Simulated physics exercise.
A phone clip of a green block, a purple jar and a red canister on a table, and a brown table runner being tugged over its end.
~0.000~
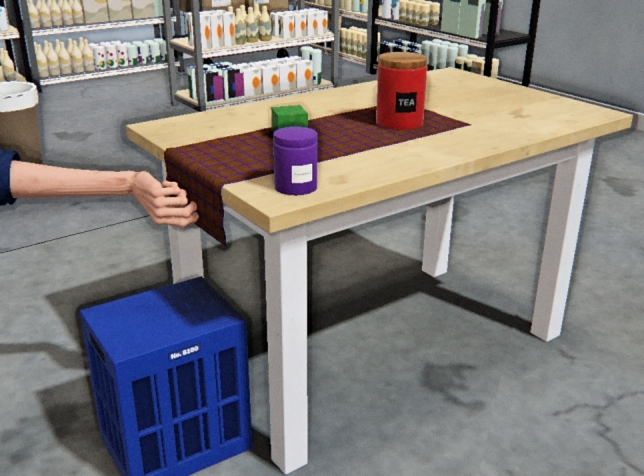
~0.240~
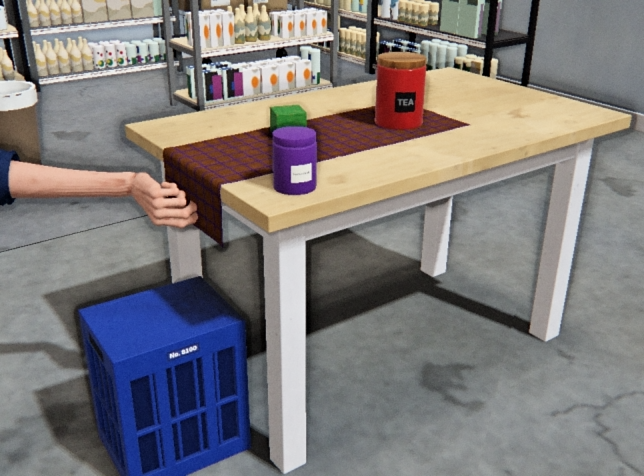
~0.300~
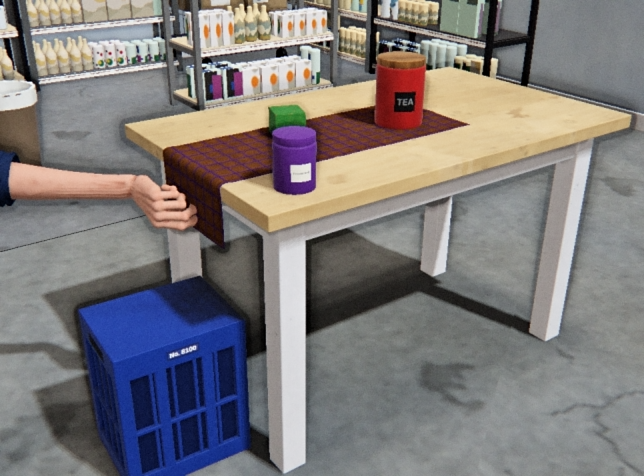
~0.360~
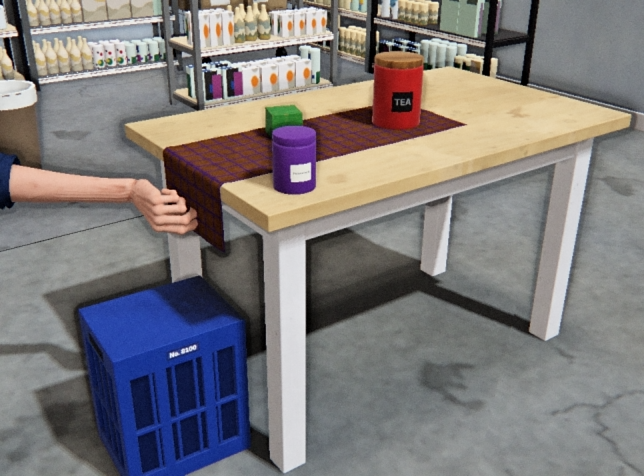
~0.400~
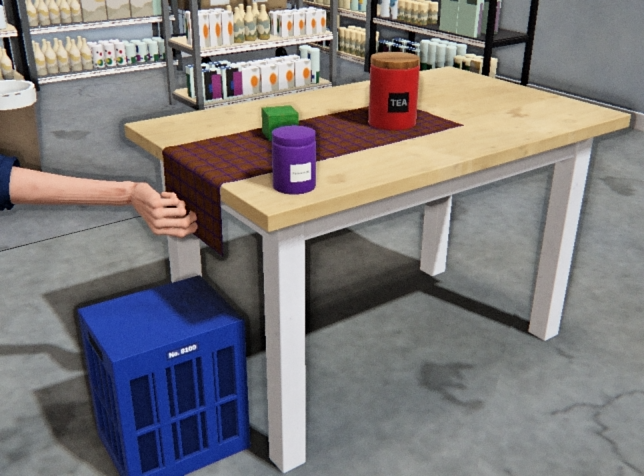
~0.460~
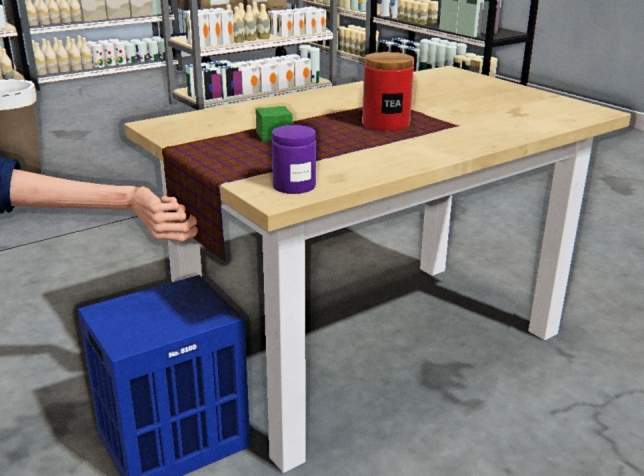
Brown table runner sliding slowly left as a hand tugs its end, carrying a green block and red canister past a purple jar.
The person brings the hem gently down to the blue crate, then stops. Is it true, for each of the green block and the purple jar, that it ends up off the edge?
Checked: For the green block false, for the purple jar false.
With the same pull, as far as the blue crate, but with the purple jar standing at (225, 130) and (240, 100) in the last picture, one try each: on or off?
First one: It gets pulled off. Second one: It is still on top.
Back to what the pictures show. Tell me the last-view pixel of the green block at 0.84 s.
Approx. position: (247, 129).
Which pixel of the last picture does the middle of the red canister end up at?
Its centre ends up at (332, 102).
By 0.84 s, hem going down; block carried along near (247, 129); jar still.
By 1.40 s, hem on the crate; block carried along near (210, 136); jar still.
When it is over, hem on the crate; block carried along near (209, 136); jar still. The green block stays on the table and the purple jar remains up there.
